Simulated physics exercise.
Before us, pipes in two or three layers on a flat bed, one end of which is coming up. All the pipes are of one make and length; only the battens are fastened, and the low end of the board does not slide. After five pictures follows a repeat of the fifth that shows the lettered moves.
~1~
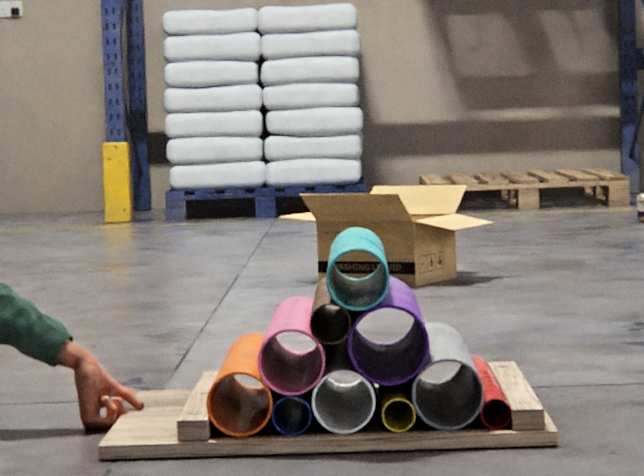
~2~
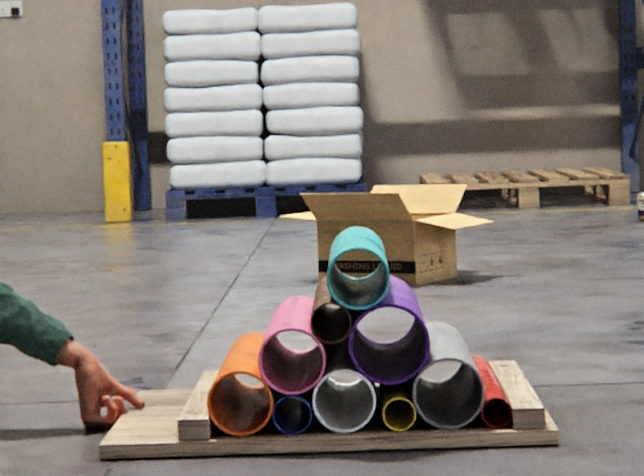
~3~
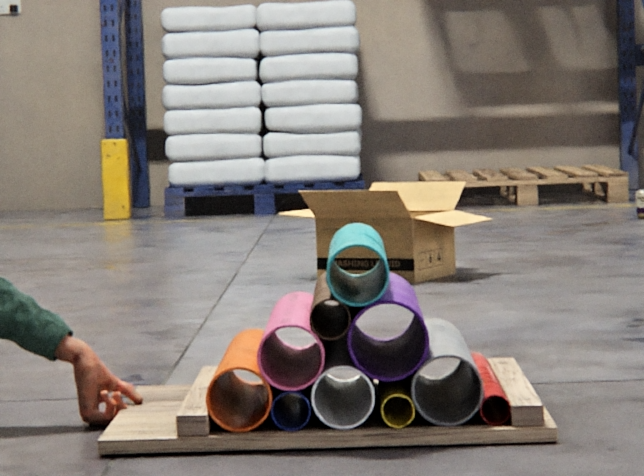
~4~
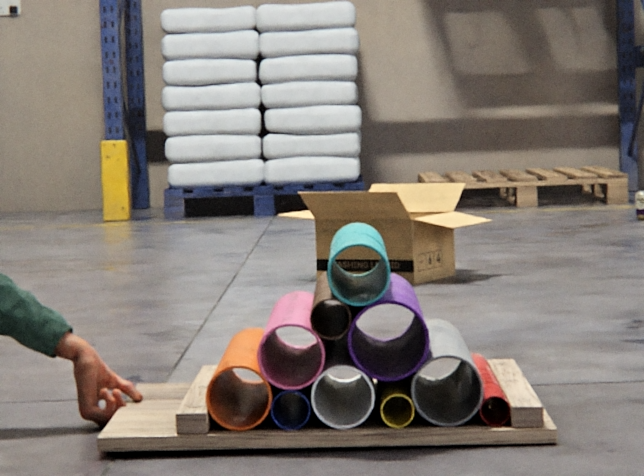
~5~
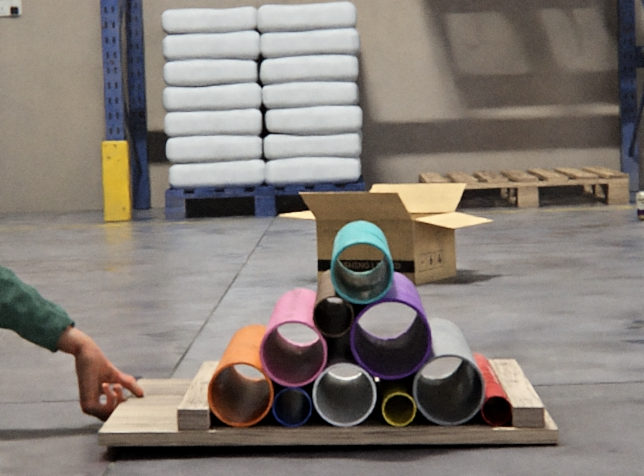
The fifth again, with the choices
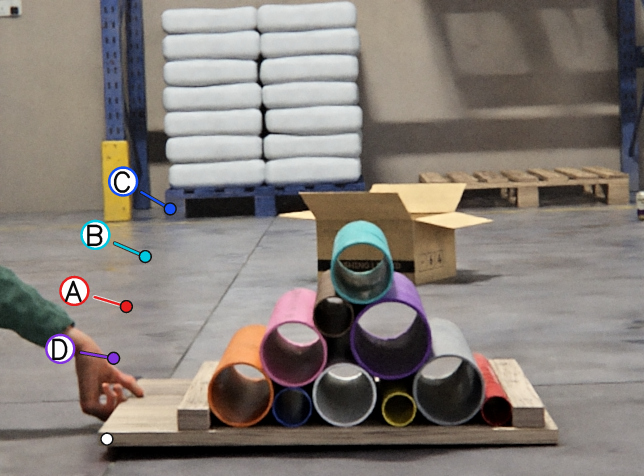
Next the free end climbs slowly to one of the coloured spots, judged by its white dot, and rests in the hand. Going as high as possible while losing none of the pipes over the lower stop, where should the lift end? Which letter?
The last mark within the limit is A.
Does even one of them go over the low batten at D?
At D: No.
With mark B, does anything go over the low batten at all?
Yes, at B.
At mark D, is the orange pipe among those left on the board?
Yes.
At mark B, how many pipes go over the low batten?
With B, one.
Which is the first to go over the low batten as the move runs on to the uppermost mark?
The turquoise one.
On the marked copy, A at (126, 307); B at (145, 256); C at (170, 209); D at (114, 358); the white dot at (107, 439).
Following A. Soon after the start, board at 14°.
Later, board at 19°.
In the end, board at 19°, none over the low batten.
As for the rest, B one over the low batten (turquoise); C one over the low batten (turquoise); D none over the low batten.
